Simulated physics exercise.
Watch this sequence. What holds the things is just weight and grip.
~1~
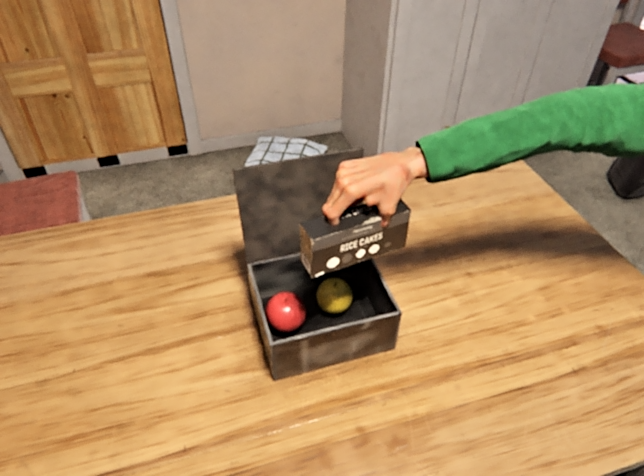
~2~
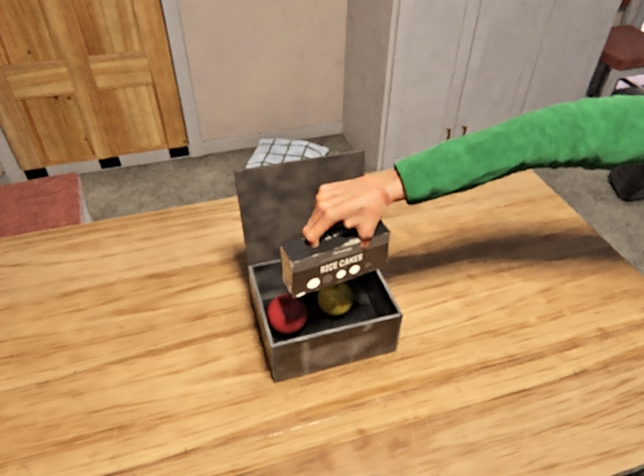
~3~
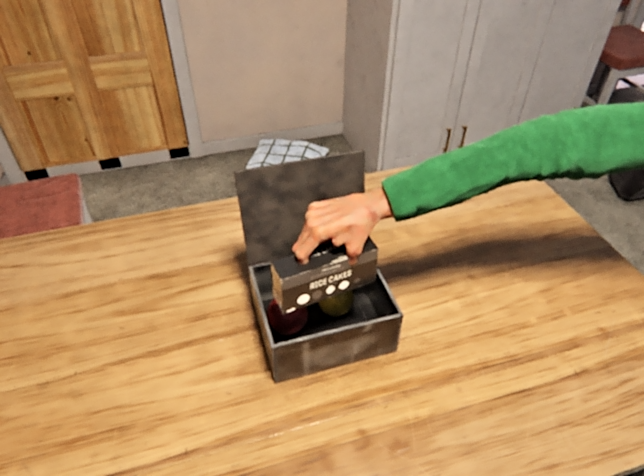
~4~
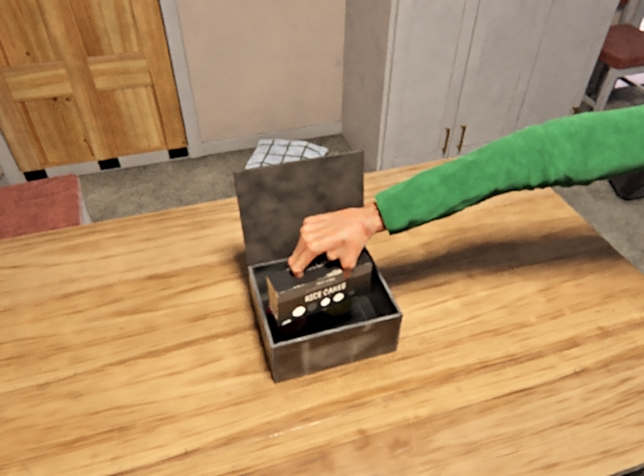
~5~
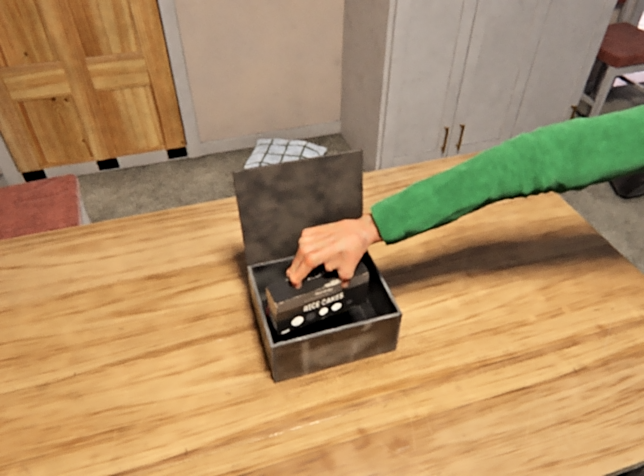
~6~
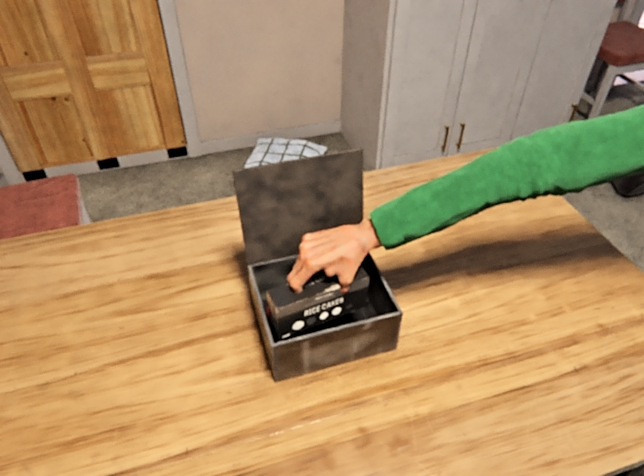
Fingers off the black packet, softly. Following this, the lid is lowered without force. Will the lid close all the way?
Yes, the lid closes fully.
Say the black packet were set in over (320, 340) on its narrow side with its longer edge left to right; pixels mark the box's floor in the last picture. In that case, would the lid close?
Note: It lowers fully.
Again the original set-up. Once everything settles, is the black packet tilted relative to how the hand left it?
Observation: The black packet keeps the set orientation.
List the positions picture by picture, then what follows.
Coming down; black packet (355, 236); red apple (286, 312), in the first picture.
Coming down; black packet (336, 256); red apple (287, 314), in the second picture.
Coming down; black packet (325, 273), in the third picture.
Coming down; black packet (320, 285), in the fourth picture.
Coming down; black packet (318, 295), in the fifth picture.
In place under the hand; black packet (319, 299), in the sixth picture.
Then, 0.40 s after the last picture, black packet slid a little near (321, 332).
Then, 1.40 s after the last picture, lid 72° above the rim; black packet slid a little near (321, 331); red apple rolled a little.
Then, 1.80 s after the last picture, lid 45° above the rim; black packet slid a little near (321, 331); red apple rolled a little.
Then, 2.20 s after the last picture, lid 13° above the rim; black packet slid a little near (321, 331); red apple rolled a little.
At rest, lid shut; moved from the start, black packet; the other 2 in place. Seen from the same camera at the end, black packet near (321, 331).
